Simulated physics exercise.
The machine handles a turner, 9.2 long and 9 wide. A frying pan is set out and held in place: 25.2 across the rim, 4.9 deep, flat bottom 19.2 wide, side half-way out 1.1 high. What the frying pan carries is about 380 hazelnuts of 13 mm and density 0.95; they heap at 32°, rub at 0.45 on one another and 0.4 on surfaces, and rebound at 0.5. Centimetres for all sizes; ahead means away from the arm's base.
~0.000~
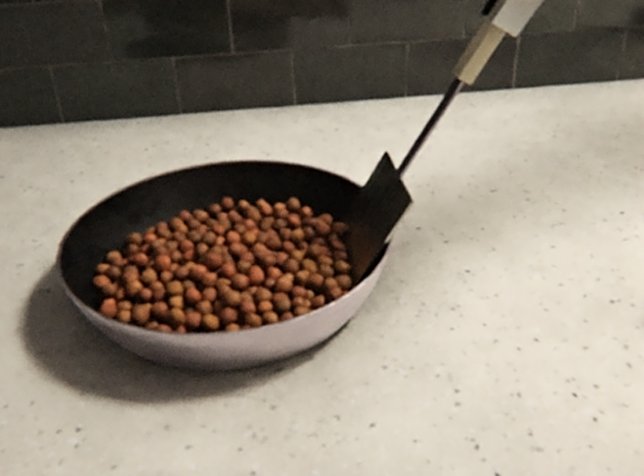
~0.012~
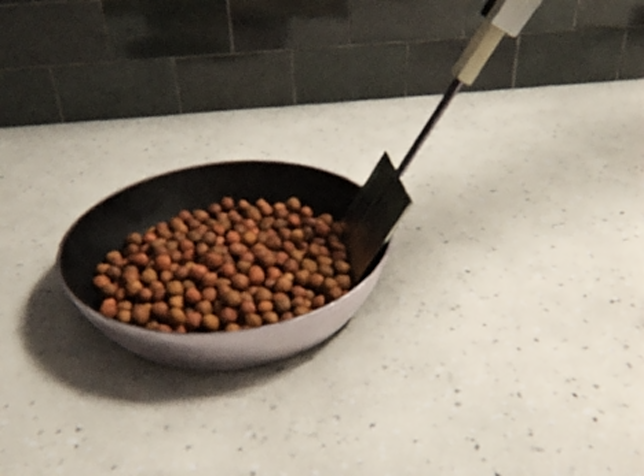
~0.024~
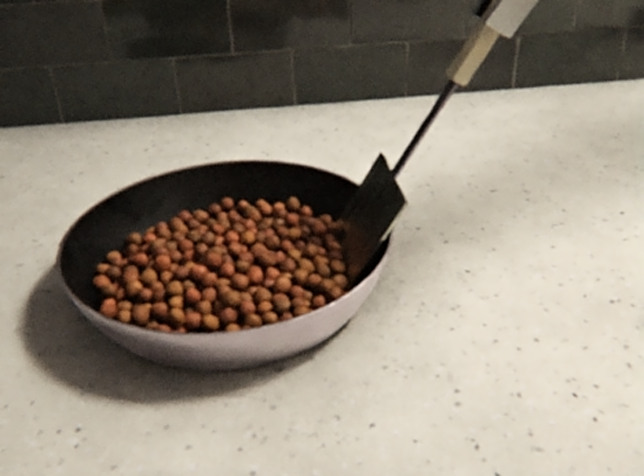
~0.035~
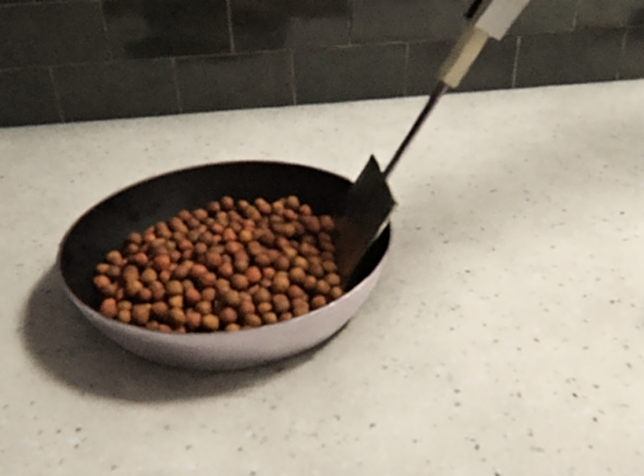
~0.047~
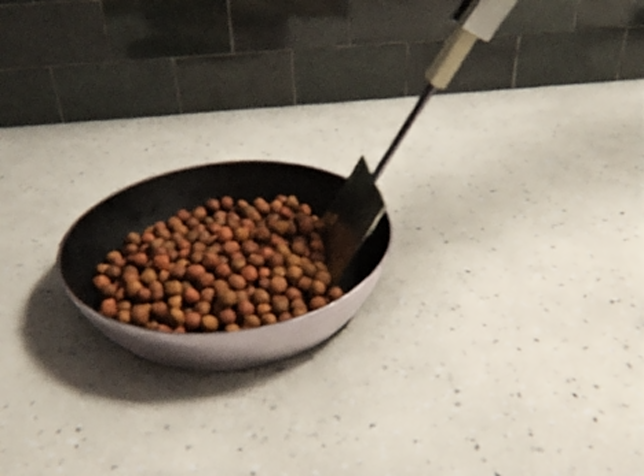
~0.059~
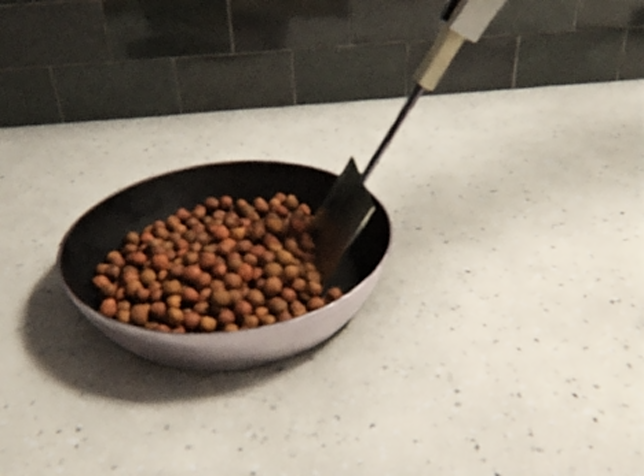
A dark, flat turner on a mechanical arm slid slowly leftward through a frying pan of small round brown balls, nudging the ones along the right side slightly inward while the pan stayed still.
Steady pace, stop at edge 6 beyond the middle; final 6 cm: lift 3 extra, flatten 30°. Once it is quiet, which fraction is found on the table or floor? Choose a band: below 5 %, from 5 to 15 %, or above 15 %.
Below 5 %.
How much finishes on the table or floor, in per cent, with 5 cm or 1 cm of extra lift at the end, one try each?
Result: Approx. 10 % and 0 %, one try each.
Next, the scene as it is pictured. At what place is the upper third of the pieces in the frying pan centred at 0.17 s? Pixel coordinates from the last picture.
(183, 252).
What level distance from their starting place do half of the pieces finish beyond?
Some 3 centimetres.
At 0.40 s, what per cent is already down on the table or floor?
Roughly 2 percent.
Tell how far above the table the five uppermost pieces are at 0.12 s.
About 5 cm.
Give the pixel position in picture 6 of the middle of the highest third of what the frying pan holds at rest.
You'll find it at about (126, 261).
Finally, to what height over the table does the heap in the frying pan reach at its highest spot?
6.0 cm.
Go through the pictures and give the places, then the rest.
Turner top edge at (399, 174), sloping 59°; upper third of the load around (240, 261), from x 100 to 345, top at y 205; 378 in the frying pan, in the first picture.
Turner top edge at (398, 175), sloping 59°; upper third of the load around (240, 261), from x 100 to 345, top at y 205, in the second picture.
Turner top edge at (394, 176), sloping 59°; upper third of the load around (244, 261), from x 100 to 345, top at y 205, in the third picture.
Turner top edge at (385, 177), sloping 59°; upper third of the load around (244, 260), from x 100 to 345, top at y 205, in the fourth picture.
Turner top edge at (374, 179), sloping 59°; upper third of the load around (246, 261), from x 100 to 345, top at y 200, in the fifth picture.
Turner top edge at (363, 180), sloping 59°; upper third of the load around (244, 259), from x 100 to 340, top at y 200; 378 in the frying pan, in the sixth picture.
By 0.12 s, sloping 59°, highest piece 5 above the table; 378 in the frying pan.
By 0.17 s, sloping 47°, highest piece 6 above the table; 378 in the frying pan.
By 0.40 s, sloping 29°, highest piece 6 above the table; 369 in the frying pan, 7 on the table or floor, 2 on the blade or in flight.
By 1.45 s, sloping 29°, highest piece 5 above the table; 368 in the frying pan, 10 on the table or floor.
Final count, 368 in the frying pan, 10 on the table or floor. That is 3 % on the table or floor.
